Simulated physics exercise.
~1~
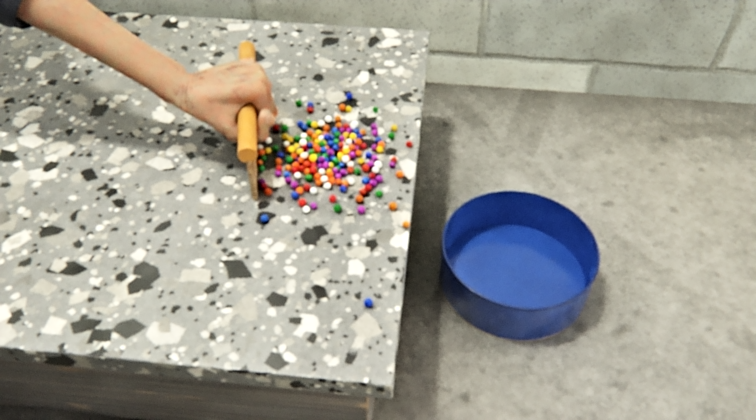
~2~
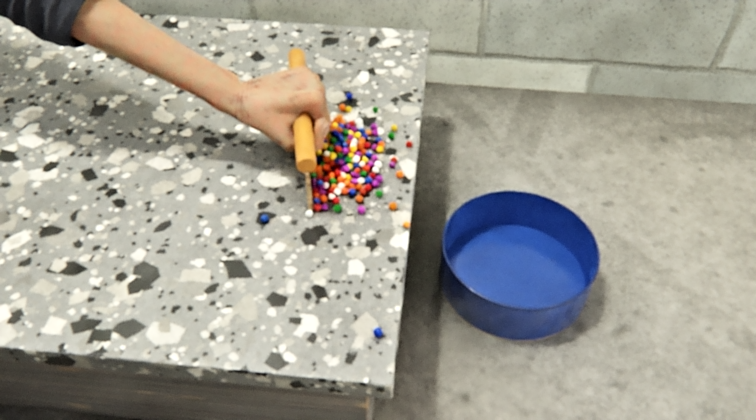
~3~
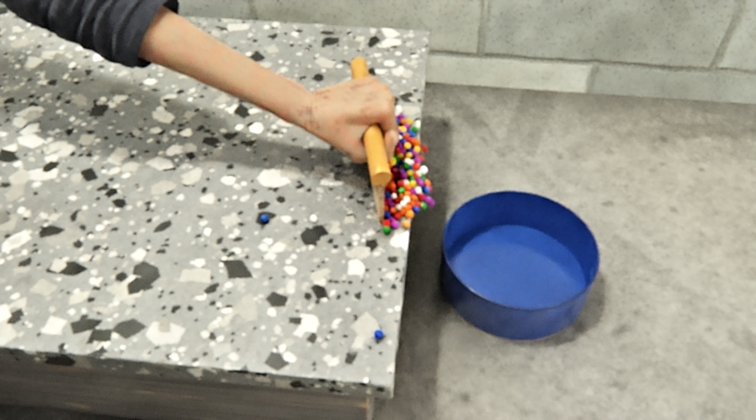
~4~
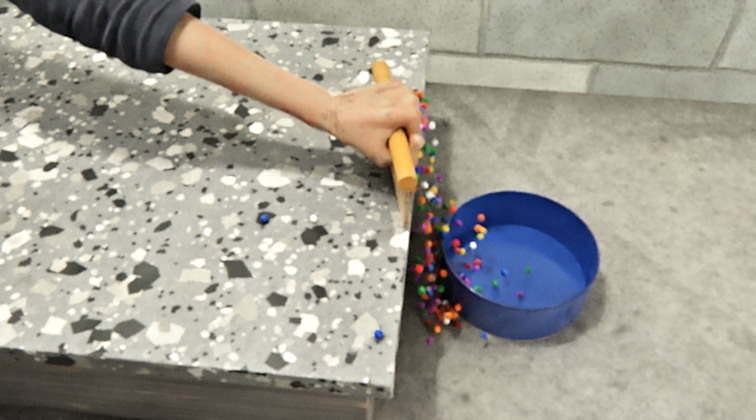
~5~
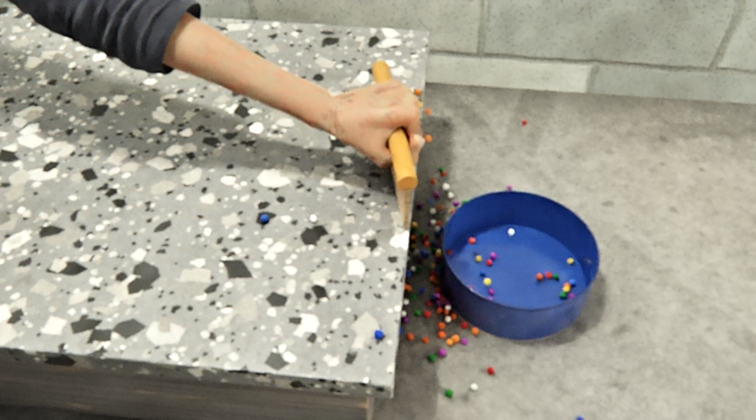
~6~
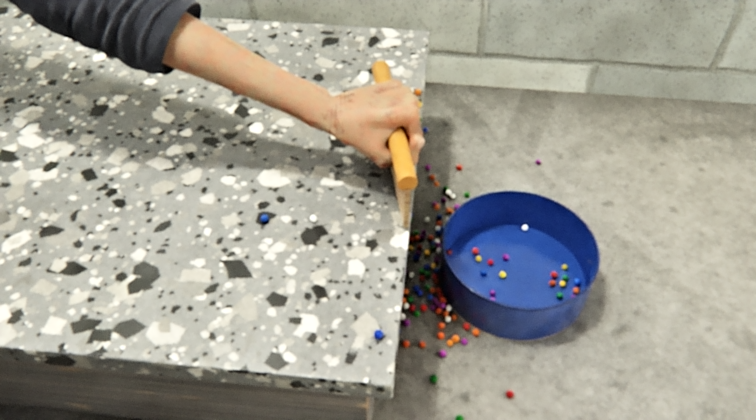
Colourful beads are scraped rightward off a speckled tabletop by hand, mostly missing the blue pot.
